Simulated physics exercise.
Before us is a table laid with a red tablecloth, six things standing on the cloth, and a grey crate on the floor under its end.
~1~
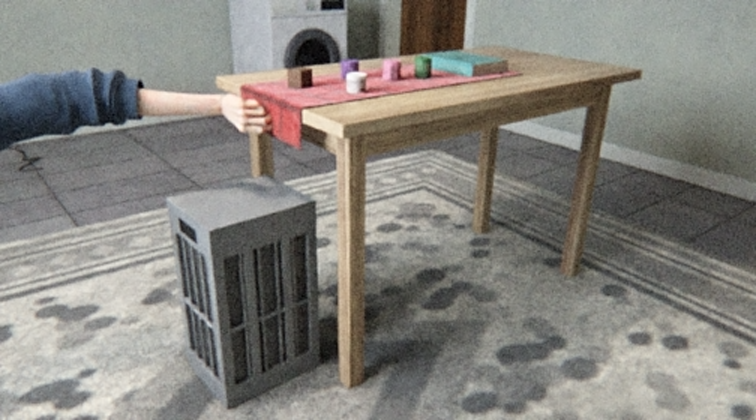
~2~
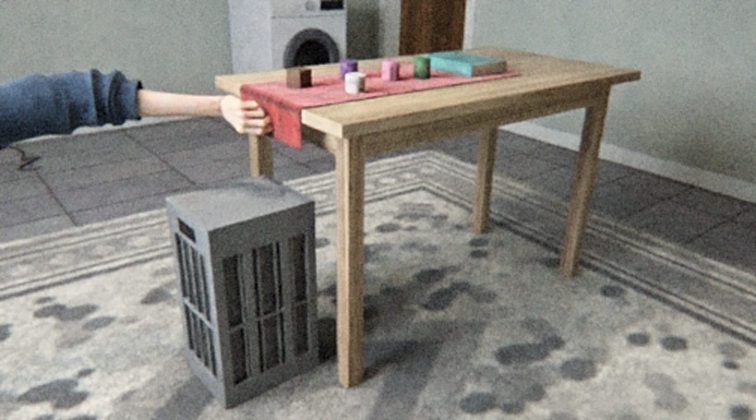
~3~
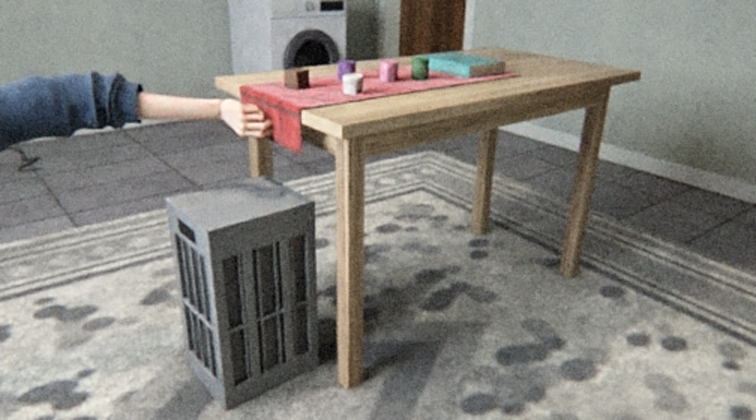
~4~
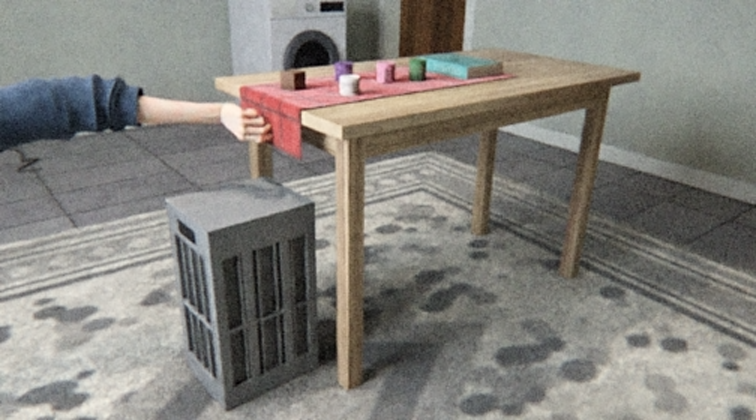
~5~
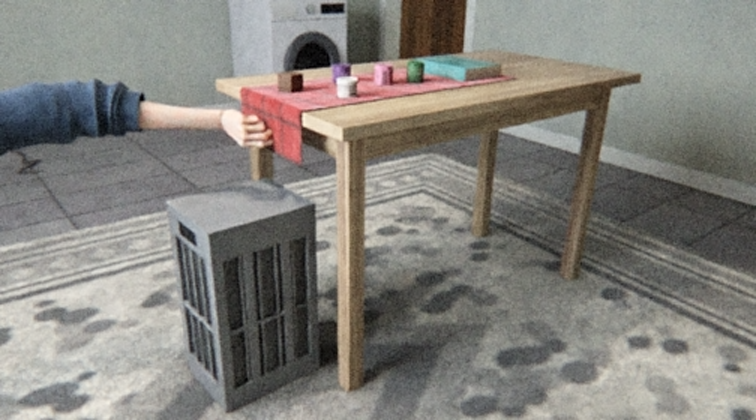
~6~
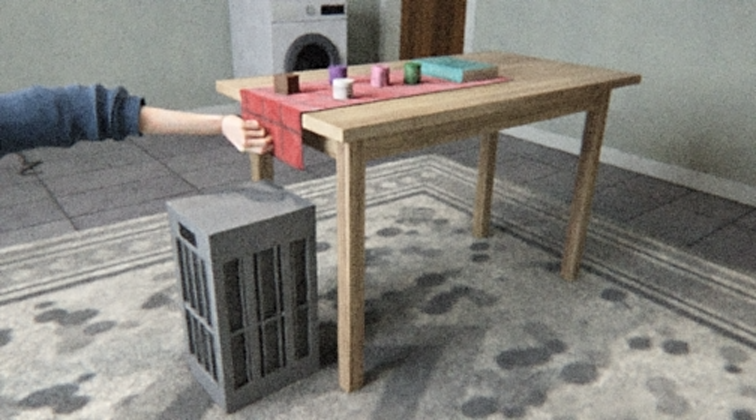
A hand at the left grips the end of a red cloth on a wooden table and draws it slowly down over the edge, above a grey crate on the floor. The hanging end grows slightly longer as the brown cube, the small coloured pots and the teal object shift a little leftward with the cloth.
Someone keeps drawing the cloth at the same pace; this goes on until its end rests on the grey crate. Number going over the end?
One item leaves the top.
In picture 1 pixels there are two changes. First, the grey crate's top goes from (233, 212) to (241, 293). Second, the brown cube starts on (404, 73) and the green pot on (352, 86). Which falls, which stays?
As for the brown cube, it stays in place; as for the green pot, it leaves the top.
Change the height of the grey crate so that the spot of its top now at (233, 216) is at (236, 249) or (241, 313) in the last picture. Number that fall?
In that case 2 and 4.
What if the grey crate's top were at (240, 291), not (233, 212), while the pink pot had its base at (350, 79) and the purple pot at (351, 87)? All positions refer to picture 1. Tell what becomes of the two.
Result: Pink pot gone, purple pot gone.
A little later, hem on the crate; brown cube gone.
When it is over, hem on the crate; brown cube gone. The count of fallen things is one.
